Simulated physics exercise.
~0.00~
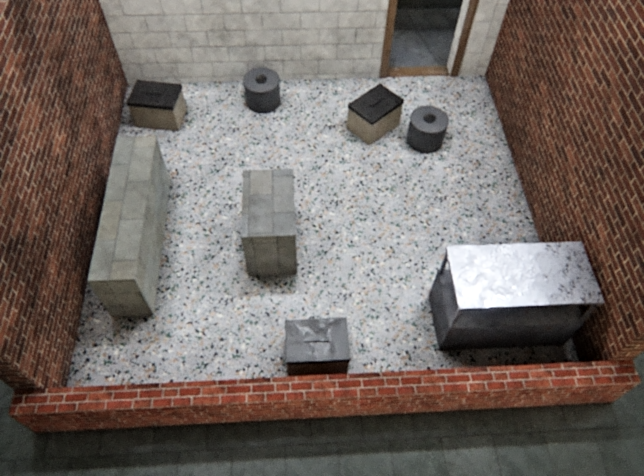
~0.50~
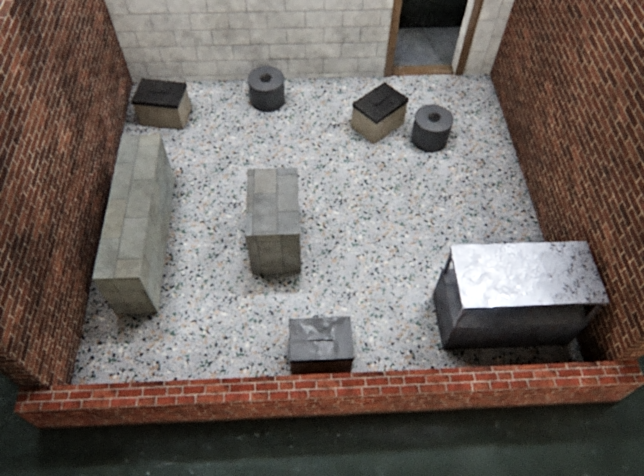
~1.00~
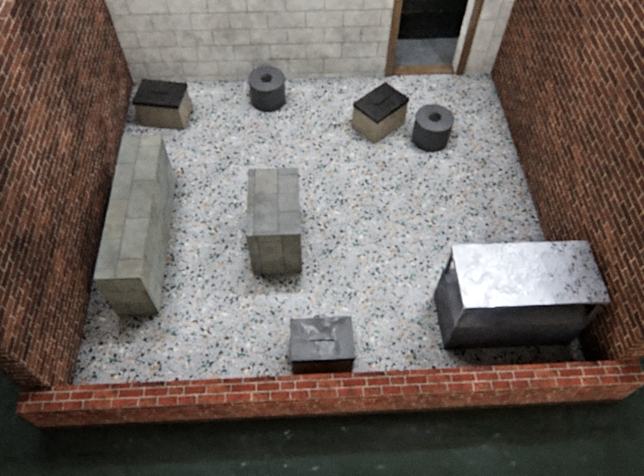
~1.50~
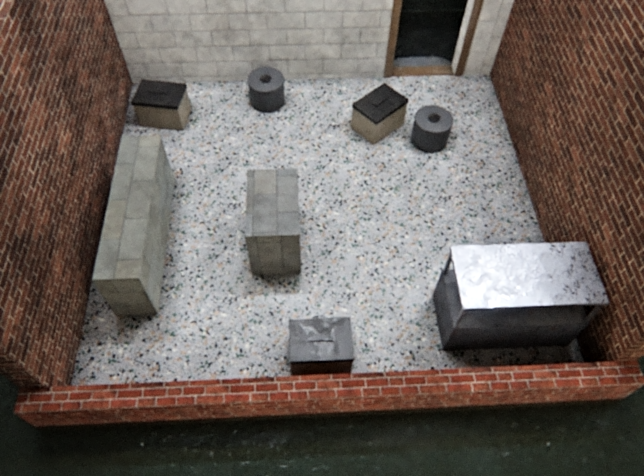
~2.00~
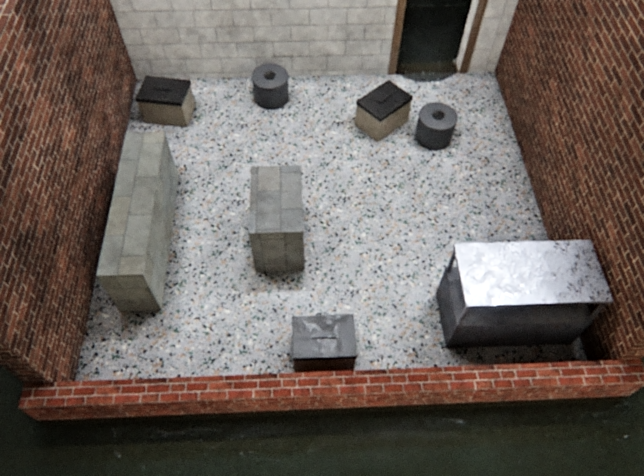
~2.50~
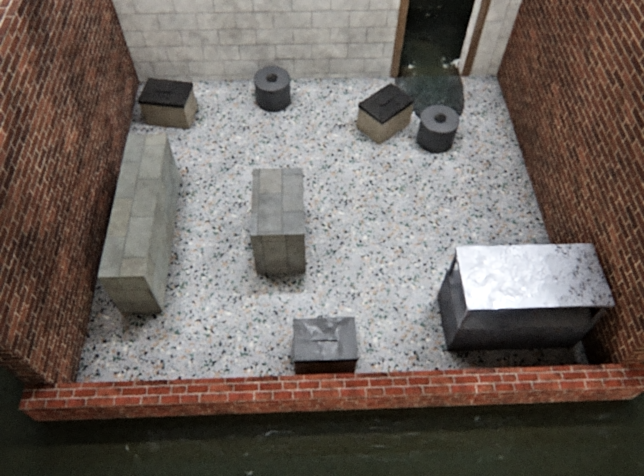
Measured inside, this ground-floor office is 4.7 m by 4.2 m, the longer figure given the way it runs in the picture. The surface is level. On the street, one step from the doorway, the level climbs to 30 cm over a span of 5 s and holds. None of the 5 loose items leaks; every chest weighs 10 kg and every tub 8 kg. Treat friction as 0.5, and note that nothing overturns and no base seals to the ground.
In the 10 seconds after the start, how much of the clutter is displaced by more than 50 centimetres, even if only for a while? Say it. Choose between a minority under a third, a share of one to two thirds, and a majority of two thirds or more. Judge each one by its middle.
A share of one to two thirds.
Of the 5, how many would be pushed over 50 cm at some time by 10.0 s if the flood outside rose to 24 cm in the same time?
I count 3 of them in that case.
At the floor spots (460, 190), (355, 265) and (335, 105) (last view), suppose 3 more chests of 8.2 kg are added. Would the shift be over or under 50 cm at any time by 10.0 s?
Taking them in the given order: Greater, then greater, then smaller.
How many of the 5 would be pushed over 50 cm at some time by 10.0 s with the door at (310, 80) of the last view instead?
The count would be 3.
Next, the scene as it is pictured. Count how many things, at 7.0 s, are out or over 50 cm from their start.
By that point, 2.
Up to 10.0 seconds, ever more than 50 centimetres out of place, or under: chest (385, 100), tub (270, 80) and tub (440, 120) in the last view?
So that's beyond it for the first, inside it for the second and beyond it for the last.
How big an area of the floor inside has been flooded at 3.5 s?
Flooded: Near 2.5 m2.
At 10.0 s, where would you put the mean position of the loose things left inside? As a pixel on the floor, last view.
Near (207, 192).
After 3.5 s 0 of 5 are over 50 cm from their spots; 0 afloat.
After 4.5 s 1 of 5 are over 50 cm from their spots; 0 afloat.
After 7.0 s 2 of 5 are over 50 cm from their spots; 1 afloat.
After 10.0 s 3 of 5 are over 50 cm from their spots, and 3 have been at some point; 2 afloat.
